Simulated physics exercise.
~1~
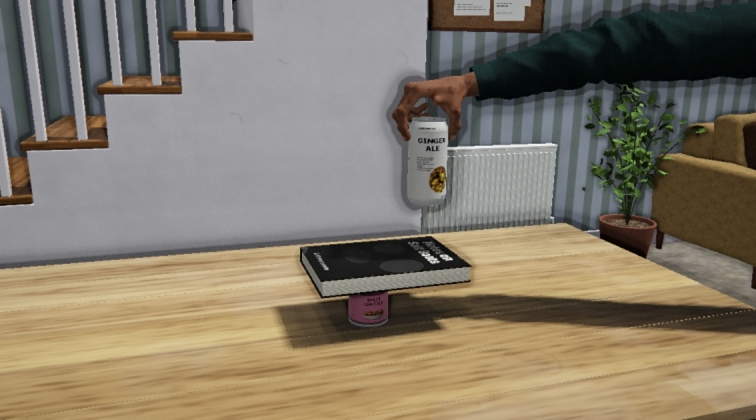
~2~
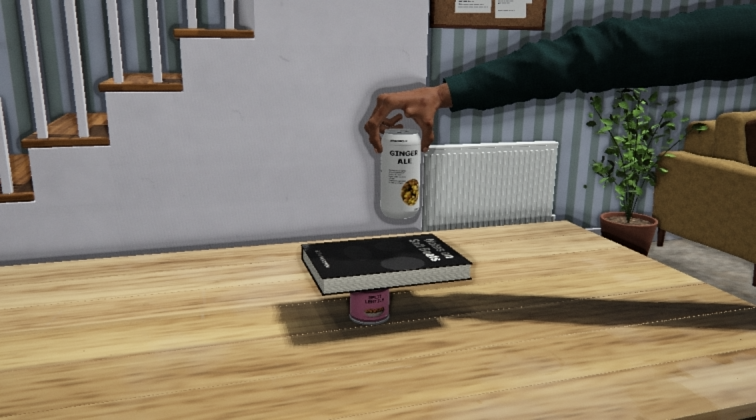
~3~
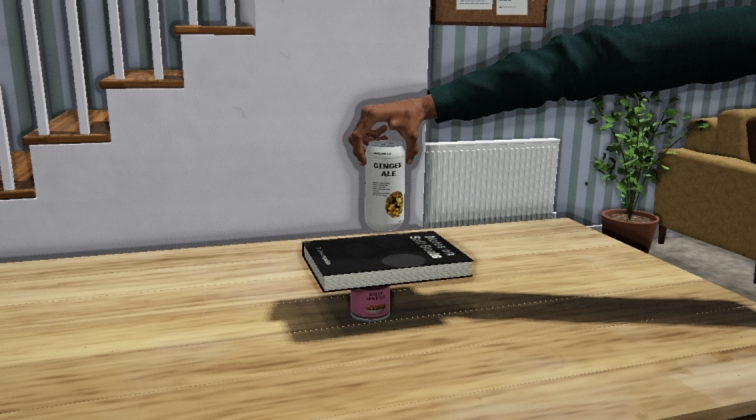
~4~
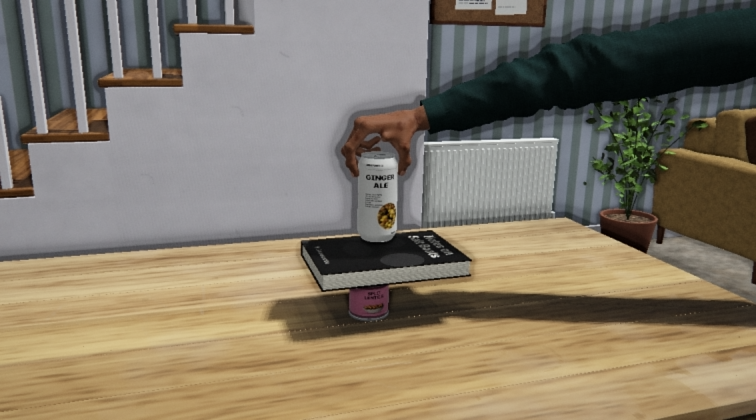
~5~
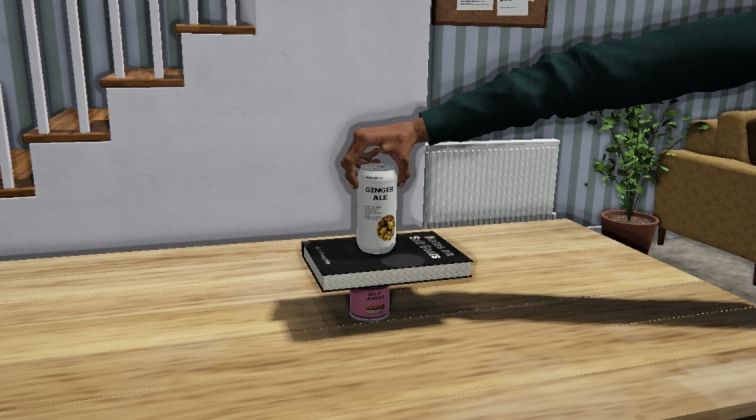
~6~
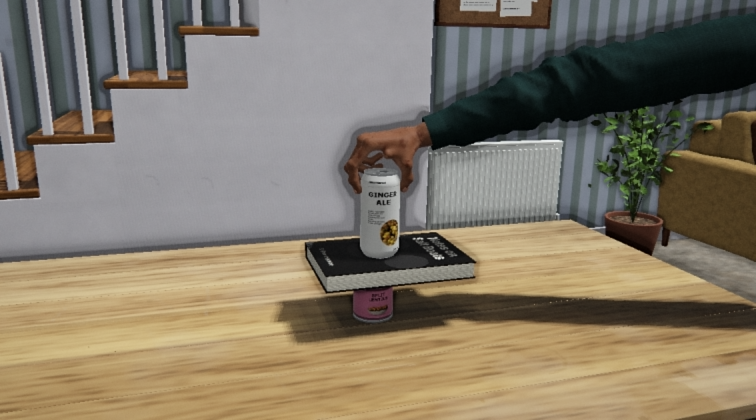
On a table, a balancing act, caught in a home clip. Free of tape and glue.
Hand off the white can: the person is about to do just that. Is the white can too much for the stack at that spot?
No - result: Steady.
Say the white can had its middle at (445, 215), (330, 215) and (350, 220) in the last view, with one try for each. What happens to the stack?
The first time it collapses, the second time it stays standing, and the third time it stays standing.
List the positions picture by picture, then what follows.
The first frame shows still above its spot; white can (428, 162); pink tin (369, 297).
The second frame shows still above its spot; white can (400, 174); pink tin (370, 294).
The third frame shows still above its spot; white can (385, 185); pink tin (371, 291).
The fourth frame shows still above its spot; white can (378, 197); pink tin (369, 290).
The fifth frame shows still above its spot; white can (377, 209); pink tin (370, 291).
The sixth frame shows in place under the hand; white can (380, 214); pink tin (373, 292).
Then, 0.50 s later than the last frame, all is still.
Then, 1.30 s later than the last frame, white can resting near (380, 214).
When it is over, all 3 as before. End places, in pixels of the last picture, white can near (380, 214). The stack stays up.
